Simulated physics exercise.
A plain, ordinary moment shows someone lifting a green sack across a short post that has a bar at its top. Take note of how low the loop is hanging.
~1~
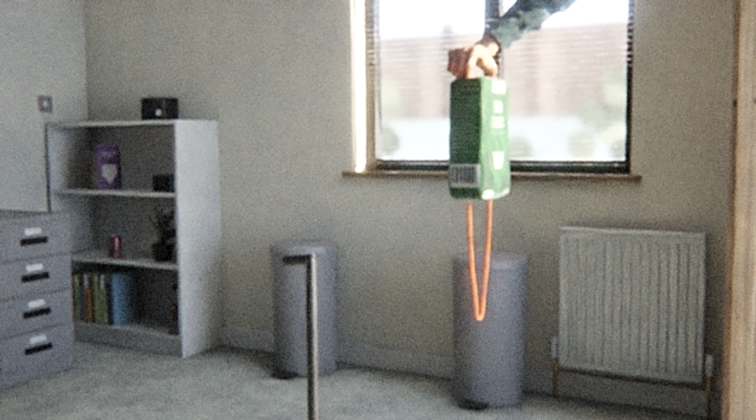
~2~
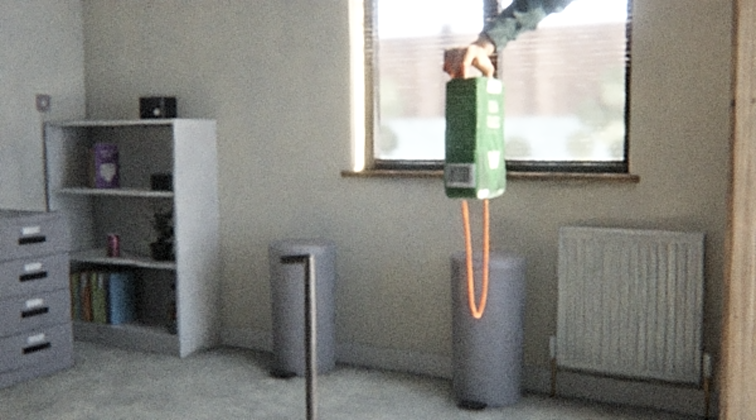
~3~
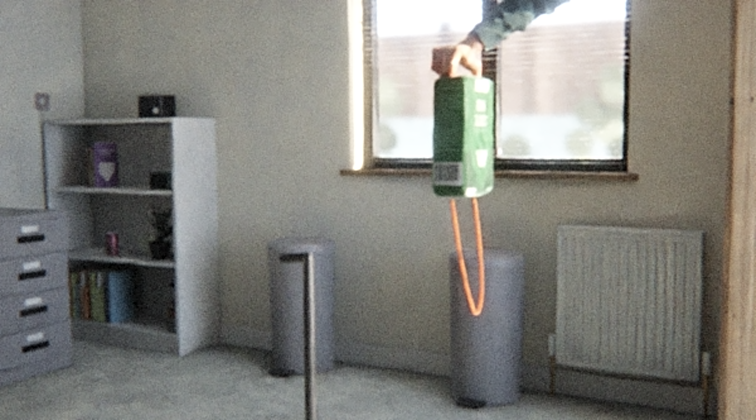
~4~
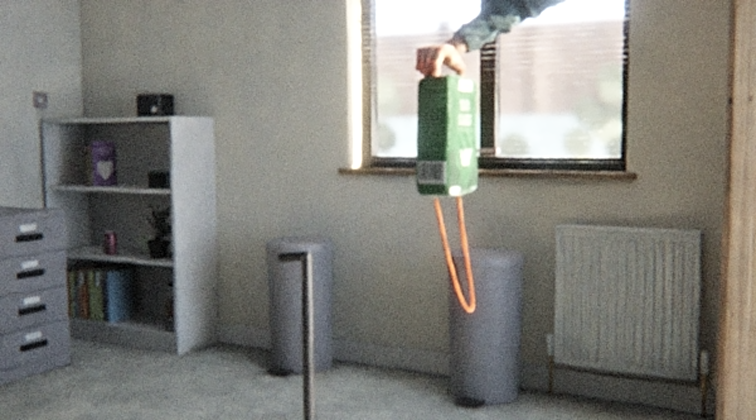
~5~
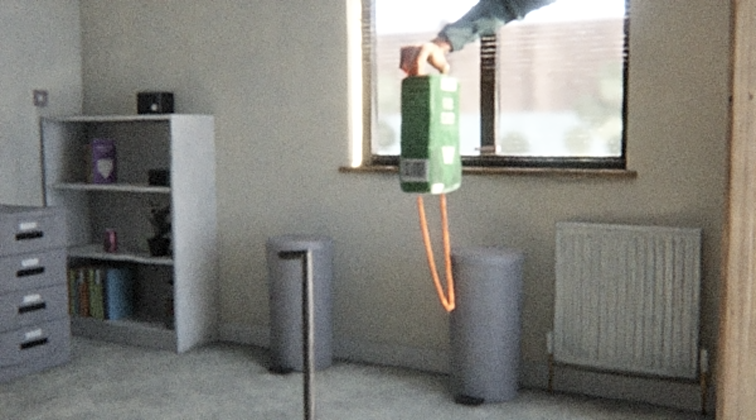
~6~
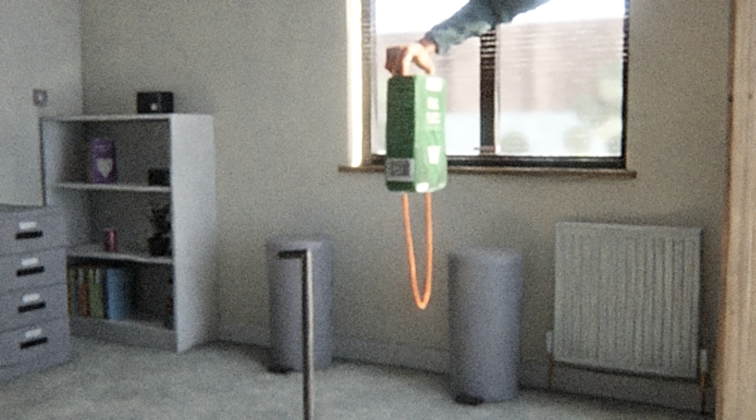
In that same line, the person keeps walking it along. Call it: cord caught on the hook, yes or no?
No.
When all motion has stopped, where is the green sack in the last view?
Middle at (208, 135).
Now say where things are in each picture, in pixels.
The first picture shows green sack (480, 139); hook tip (287, 261).
The second picture shows green sack (475, 138); bottom of the loop (479, 315).
The third picture shows green sack (463, 137).
The fourth picture shows green sack (448, 136); bottom of the loop (471, 309).
The fifth picture shows green sack (430, 134).
The sixth picture shows green sack (416, 134); bottom of the loop (423, 305); hook tip (283, 255); hook points away from it, loop hangs below the hook.
Then, 1.14 s on from there, sack over the post near (294, 134).
Then, 1.98 s on from there, sack past the post near (216, 135).
In the end, sack past the post near (208, 135). The green sack comes away clean.
